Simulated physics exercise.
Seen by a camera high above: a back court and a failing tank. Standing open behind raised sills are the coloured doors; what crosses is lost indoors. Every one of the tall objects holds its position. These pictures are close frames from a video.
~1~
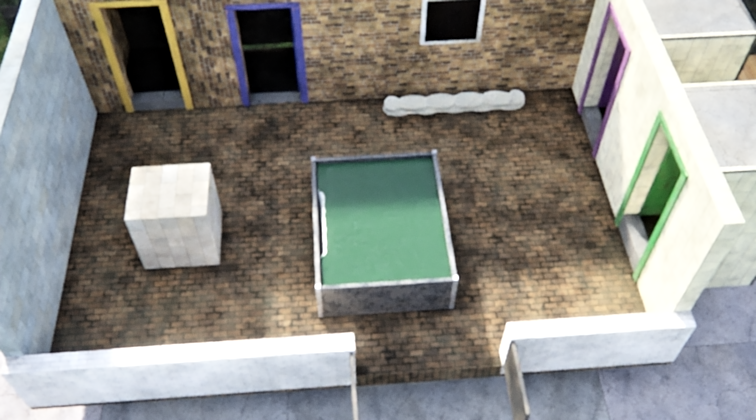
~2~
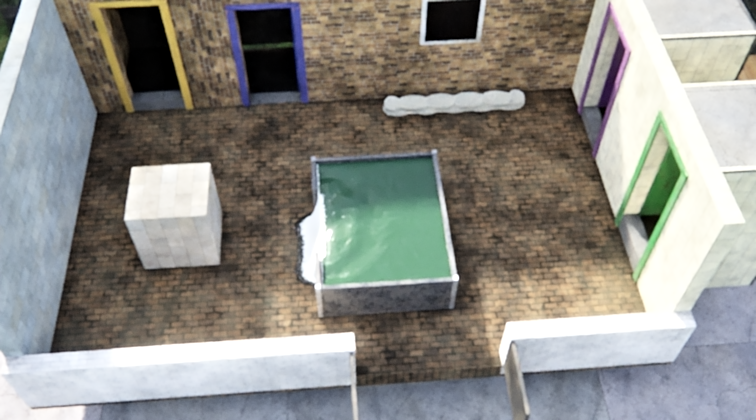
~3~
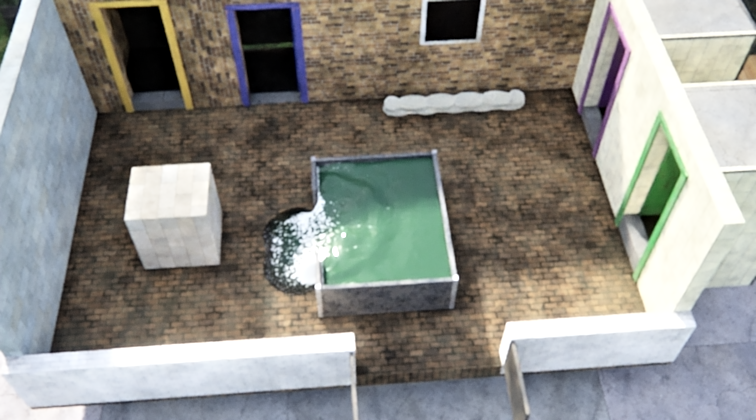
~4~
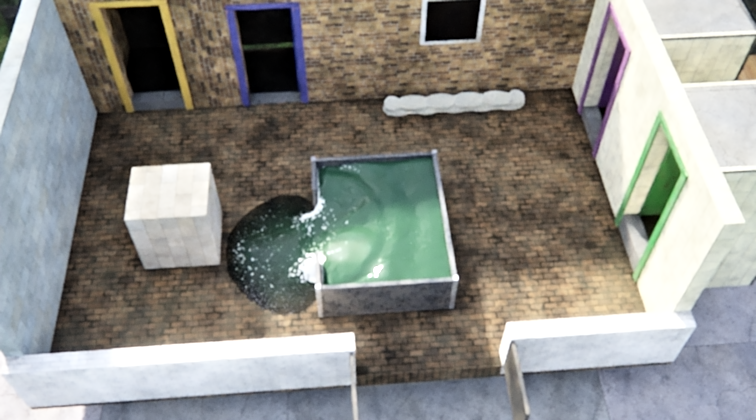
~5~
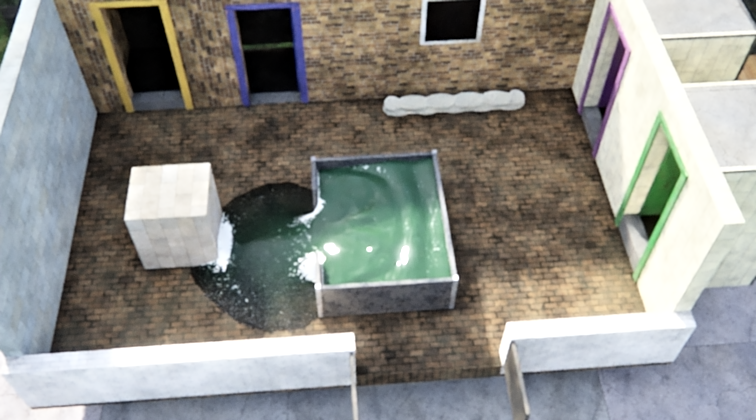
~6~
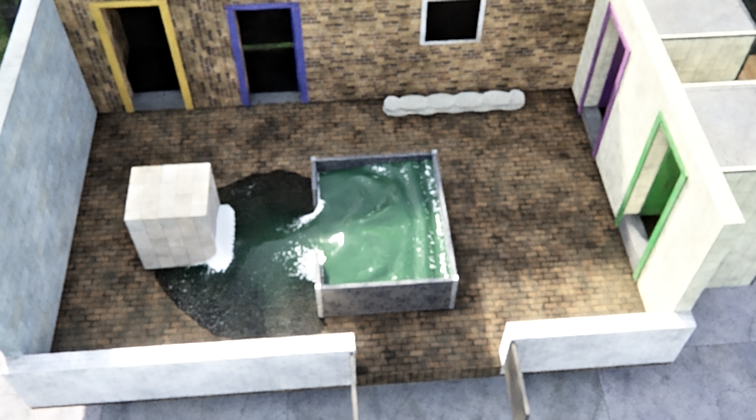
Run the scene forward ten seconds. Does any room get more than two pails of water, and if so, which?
Door by door: The blue door does; the purple door does not; the green door does not; the yellow door does not.
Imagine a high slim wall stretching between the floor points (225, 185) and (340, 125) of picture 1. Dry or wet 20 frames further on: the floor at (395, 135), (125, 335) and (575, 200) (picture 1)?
Taking the points in the order given, they are inundated, inundated and high and dry.
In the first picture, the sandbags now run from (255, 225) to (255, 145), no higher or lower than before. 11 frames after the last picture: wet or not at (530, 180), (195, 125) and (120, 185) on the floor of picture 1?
In turn: Spared, submerged, spared.
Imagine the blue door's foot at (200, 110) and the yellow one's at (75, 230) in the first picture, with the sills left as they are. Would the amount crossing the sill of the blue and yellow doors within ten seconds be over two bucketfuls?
I'd say the blue door overflows, while the yellow door falls short.
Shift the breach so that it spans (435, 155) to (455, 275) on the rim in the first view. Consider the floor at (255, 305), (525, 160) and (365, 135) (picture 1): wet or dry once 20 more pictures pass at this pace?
Going in your order, I'd say still bare, then drenched, then still bare.
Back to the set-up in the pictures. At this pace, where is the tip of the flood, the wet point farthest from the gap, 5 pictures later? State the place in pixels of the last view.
I would point to (53, 345).
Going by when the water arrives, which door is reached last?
That would be the green-painted one.
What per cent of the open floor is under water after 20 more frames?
Roughly 45 percent, I reckon.
A moment on, water covers 25 % of the floor; the blue door not reached, the purple door not reached, the green door not reached, the yellow door not reached.
Next, water covers 35 % of the floor; the blue door under two buckets in, the purple door not reached, the green door not reached, the yellow door wet at the sill, nothing in.
Then, water covers 45 % of the floor; the blue door over two buckets in, the purple door not reached, the green door not reached, the yellow door wet at the sill, nothing in.
Later, water covers 60 % of the floor; the blue door far over two buckets in, the purple door not reached, the green door not reached, the yellow door wet at the sill, nothing in.
In the end, water covers 90 % of the floor; the blue door far over two buckets in, the purple door wet at the sill, nothing in, the green door wet at the sill, nothing in, the yellow door wet at the sill, nothing in.
